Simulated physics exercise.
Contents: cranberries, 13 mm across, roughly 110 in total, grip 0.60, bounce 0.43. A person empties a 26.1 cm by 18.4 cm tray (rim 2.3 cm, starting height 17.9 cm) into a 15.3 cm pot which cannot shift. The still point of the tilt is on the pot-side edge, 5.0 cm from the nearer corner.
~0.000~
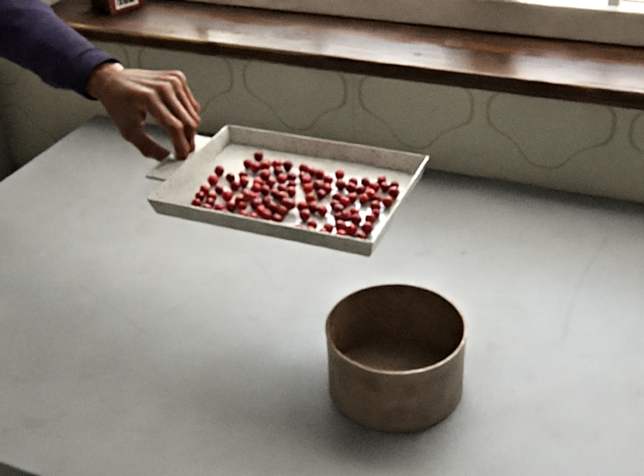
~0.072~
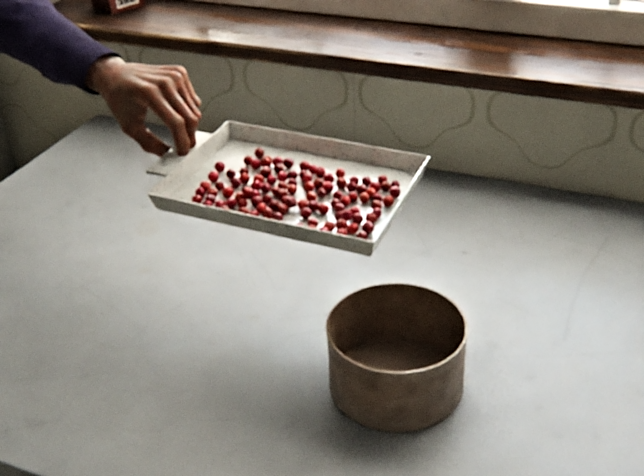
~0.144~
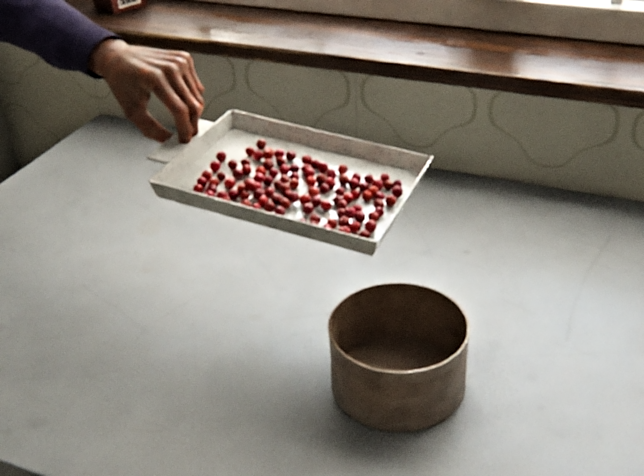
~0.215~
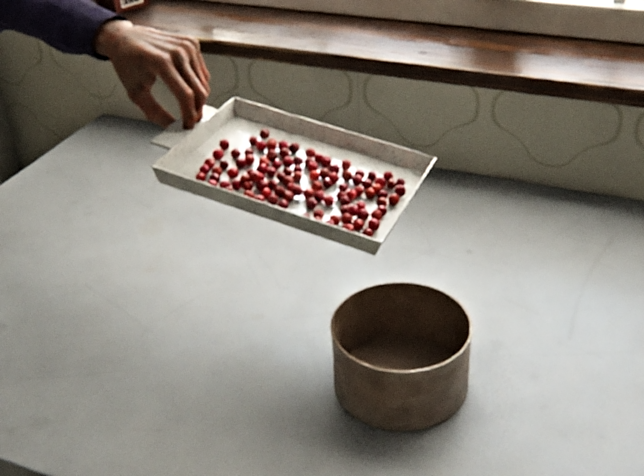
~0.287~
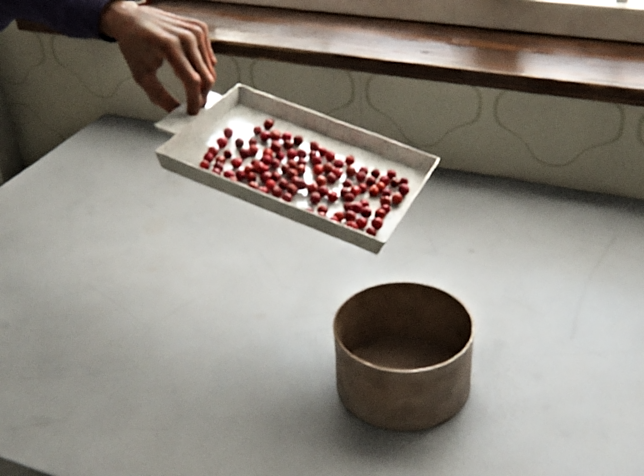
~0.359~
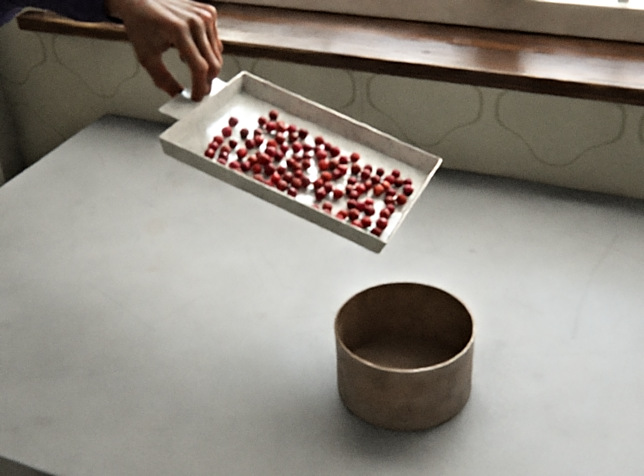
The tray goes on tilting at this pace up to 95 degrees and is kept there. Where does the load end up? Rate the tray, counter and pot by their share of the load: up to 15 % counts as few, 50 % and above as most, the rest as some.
Tray: Few; counter: Most; pot: Some.
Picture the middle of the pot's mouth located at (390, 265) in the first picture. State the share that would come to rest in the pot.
Share in pot at that spot: Some 30 in a hundred.
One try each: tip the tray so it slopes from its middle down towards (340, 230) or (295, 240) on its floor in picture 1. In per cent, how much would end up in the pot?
Approximately 100 percent, then 60 percent.
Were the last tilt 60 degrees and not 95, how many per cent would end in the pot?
I'd put it at close to 0 per cent.
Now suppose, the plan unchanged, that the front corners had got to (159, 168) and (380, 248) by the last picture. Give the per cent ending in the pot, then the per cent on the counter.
In the pot: 95 per cent; on the counter: 5 per cent.
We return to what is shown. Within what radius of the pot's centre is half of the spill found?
18 cm.
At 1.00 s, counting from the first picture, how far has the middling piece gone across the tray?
Roughly 8 cm.
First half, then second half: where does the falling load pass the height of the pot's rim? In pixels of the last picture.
(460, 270) first, (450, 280) later, roughly.
After 1.00 s, tilt 53 degrees; the tray holds 100 %, the pot 0 %.
After 1.43 s, tilt 78 degrees; the tray holds 100 %, the pot 0 %.
Then, at 1.94 s, tilt 95 degrees; the tray holds 15 %, the pot 20 %.
In the end, at 2.8 s, tray 0 %, counter 70 %, pot 30 %.
